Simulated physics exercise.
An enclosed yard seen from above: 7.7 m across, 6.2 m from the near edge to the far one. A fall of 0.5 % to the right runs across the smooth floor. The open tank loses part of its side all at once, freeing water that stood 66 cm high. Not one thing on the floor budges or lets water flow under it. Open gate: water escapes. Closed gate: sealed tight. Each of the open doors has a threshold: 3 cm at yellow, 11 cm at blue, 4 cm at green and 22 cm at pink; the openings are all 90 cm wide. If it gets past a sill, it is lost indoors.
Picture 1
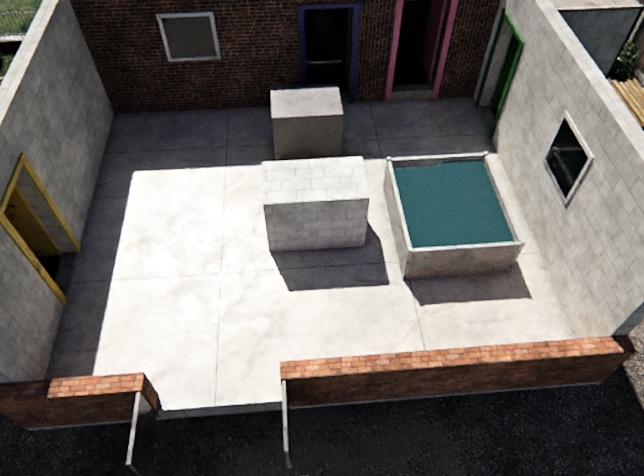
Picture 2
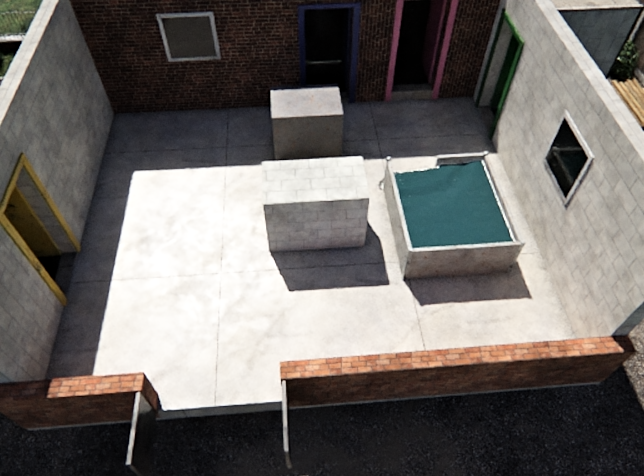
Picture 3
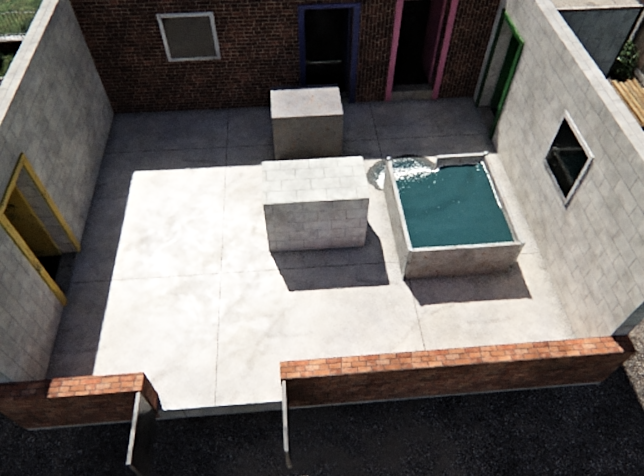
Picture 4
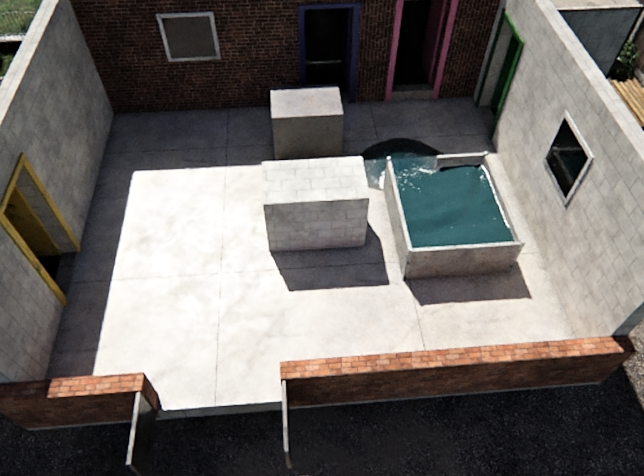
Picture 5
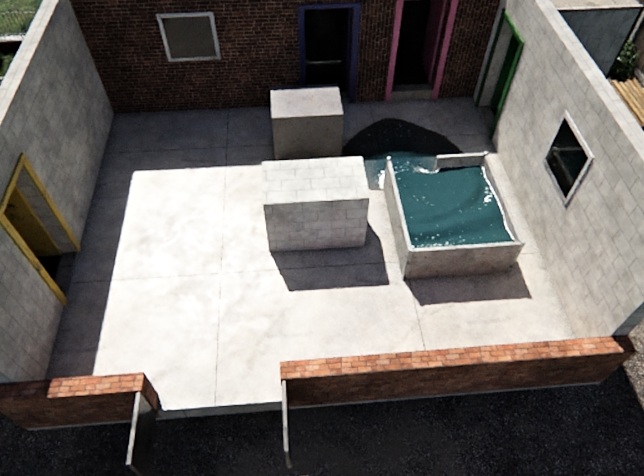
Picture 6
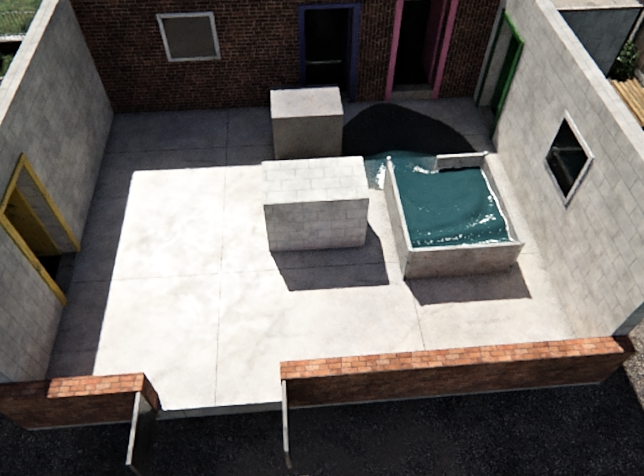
Teal water in an open tank breaks out through a gap in the tank's far side, its surface rippling, and spreads across the floor of a walled yard as a widening dark patch behind the tank and beside pale blocks.
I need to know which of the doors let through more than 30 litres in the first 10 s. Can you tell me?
Sure: The yellow door does not; the blue door does; the green door does; the pink door does not.
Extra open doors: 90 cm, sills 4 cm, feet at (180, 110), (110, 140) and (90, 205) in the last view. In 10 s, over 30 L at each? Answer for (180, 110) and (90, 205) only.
Per doorway, in order: Insufficient / insufficient.
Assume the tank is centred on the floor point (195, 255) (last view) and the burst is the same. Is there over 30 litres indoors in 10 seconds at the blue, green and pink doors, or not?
For the blue door, the amount is acceptable; for the green door, the amount is too high; for the pink door, the amount is acceptable.
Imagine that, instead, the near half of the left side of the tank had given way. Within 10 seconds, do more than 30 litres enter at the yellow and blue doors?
Door yellow goes beyond, door blue stays within.
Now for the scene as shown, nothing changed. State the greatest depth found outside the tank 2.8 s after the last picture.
Roughly 22 cm.
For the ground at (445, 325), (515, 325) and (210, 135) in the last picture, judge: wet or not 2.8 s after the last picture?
Untouched, untouched, soaked.
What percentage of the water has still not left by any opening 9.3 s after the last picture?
About 80 per cent.
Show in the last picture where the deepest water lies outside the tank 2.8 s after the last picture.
The spot is near (470, 97) in the last view.
Then, 0.7 s after the last picture water covers 20 % of the floor and is deepest (30 cm) near (399, 179); yellow door not reached, blue door 23 cm at the sill, 4 L in, green door 5 cm at the sill, 0 L in, pink door 25 cm at the sill, 0 L in.
Then, 1.5 s after the last picture water covers 25 % of the floor and is deepest (35 cm) near (470, 97); yellow door not reached, blue door 24 cm at the sill, 66 L in, green door 12 cm at the sill, 4 L in, pink door 24 cm at the sill, 7 L in.
Then, 2.8 s after the last picture water covers 35 % of the floor and is deepest (22 cm) near (470, 97); yellow door not reached, blue door 16 cm at the sill, 127 L in, green door 14 cm at the sill, 56 L in, pink door 17 cm at the sill, 12 L in.
Then, 5.3 s after the last picture water covers 50 % of the floor and is deepest (12 cm) near (386, 129); yellow door not reached, blue door 10 cm at the sill, 141 L in, green door 12 cm at the sill, 168 L in, pink door 11 cm at the sill, 12 L in.
Then, 9.3 s after the last picture water covers 80 % of the floor and is deepest (10 cm) near (470, 97); yellow door 2 cm at the sill, 0 L in, blue door 6 cm at the sill, 141 L in, green door 9 cm at the sill, 256 L in, pink door 8 cm at the sill, 12 L in.
